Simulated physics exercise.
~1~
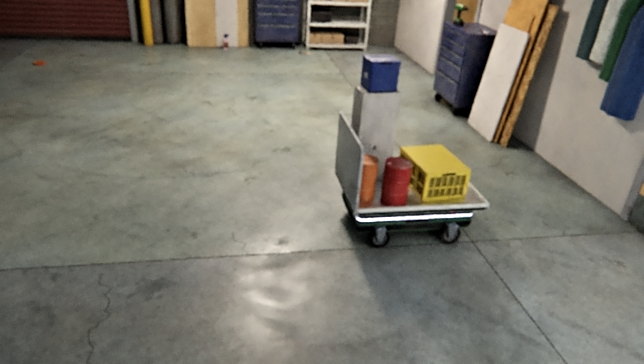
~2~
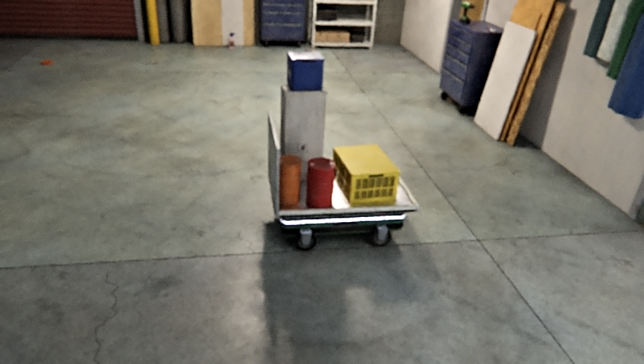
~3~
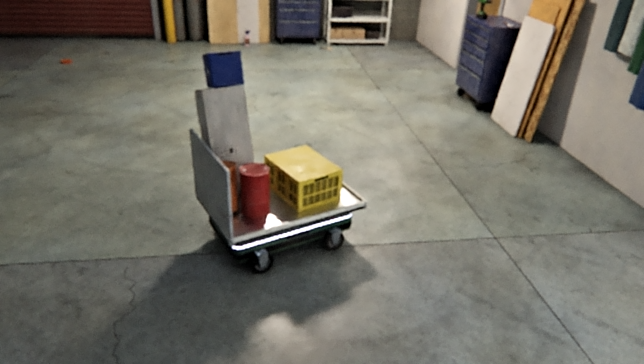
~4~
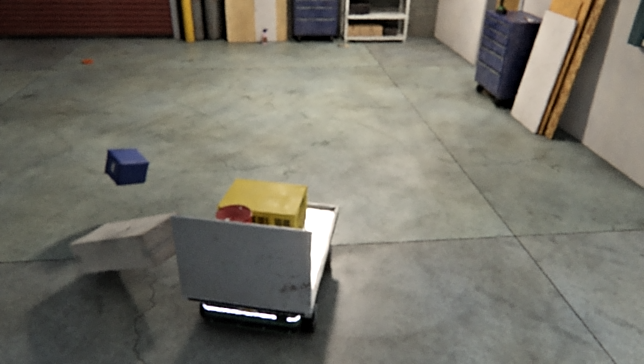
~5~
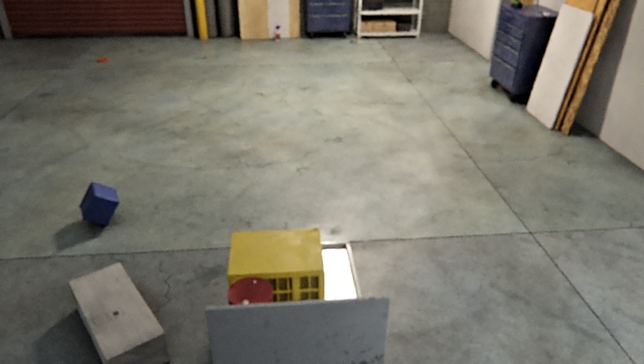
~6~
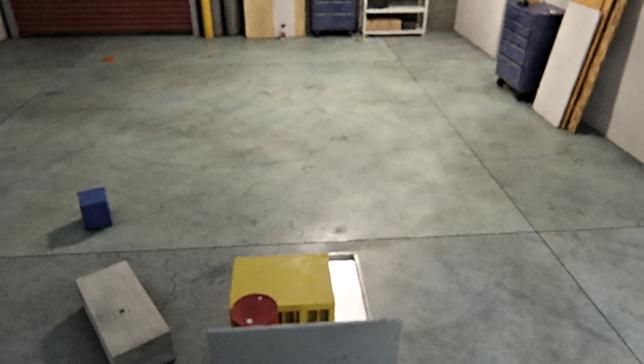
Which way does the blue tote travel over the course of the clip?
The blue tote moves to the left, first riding on top of the pale box and then falling to the floor on the left side.
